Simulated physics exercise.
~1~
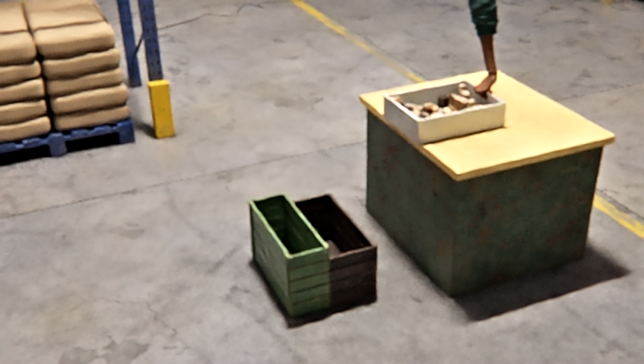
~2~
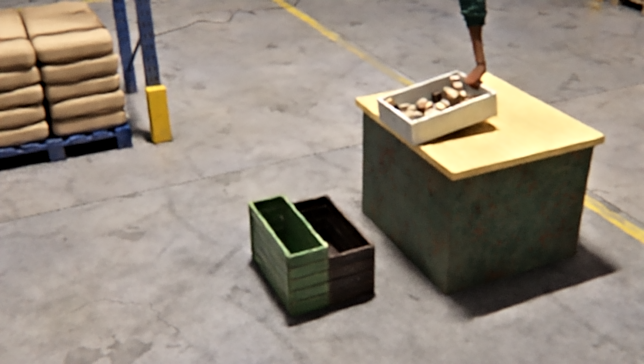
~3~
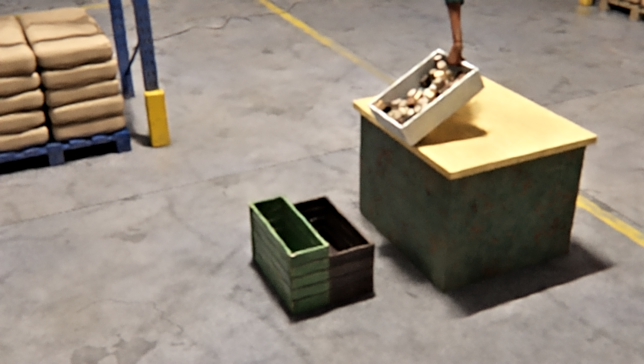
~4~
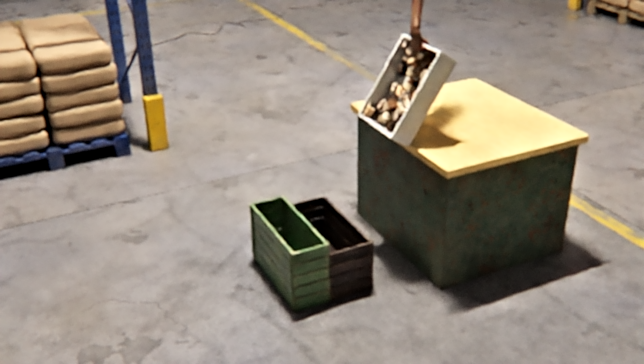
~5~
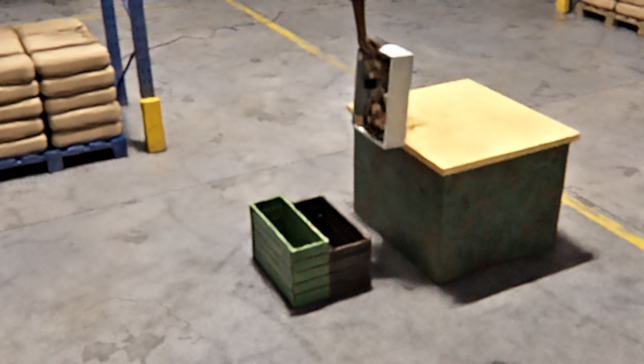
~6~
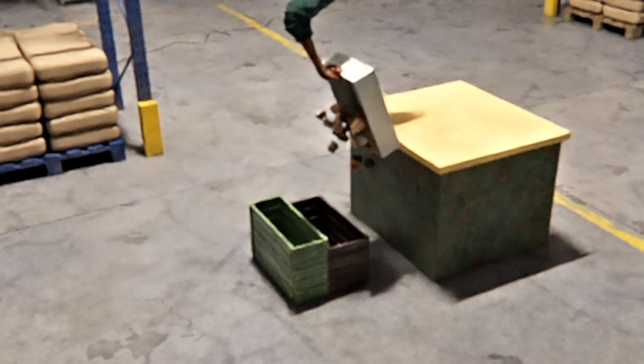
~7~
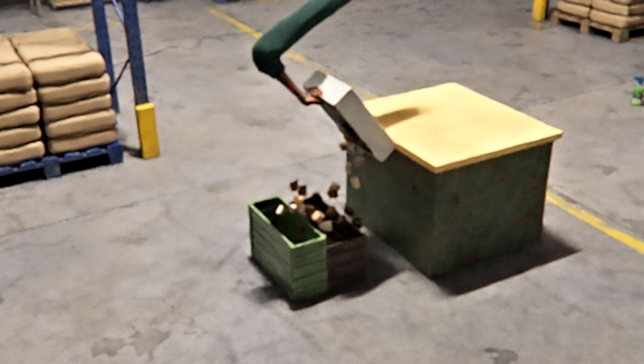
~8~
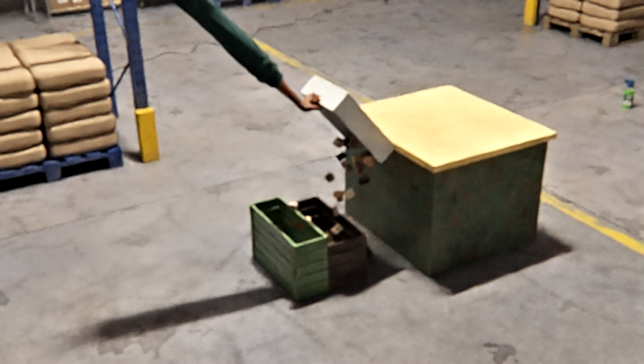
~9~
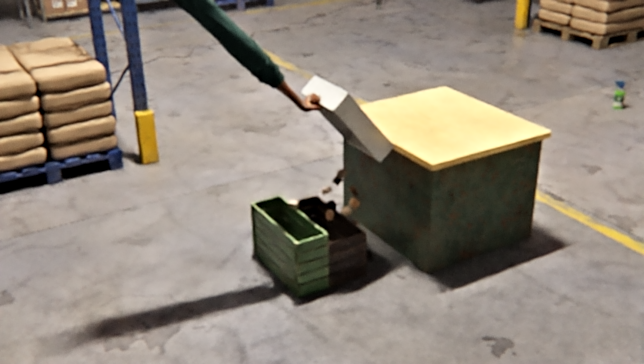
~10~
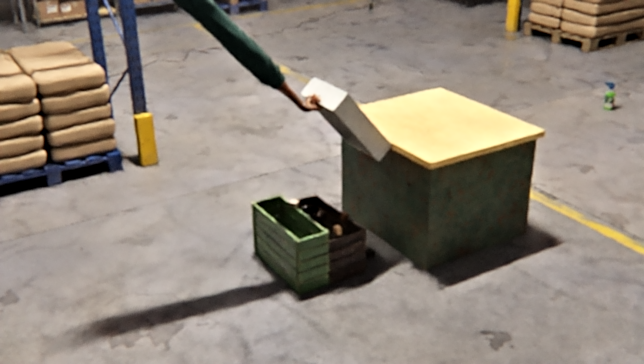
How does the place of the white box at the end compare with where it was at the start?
At the start the white box sits on top of the bench. By the end it has moved to the left and is held tipped over the bench's left edge, above the side where the tote stands.
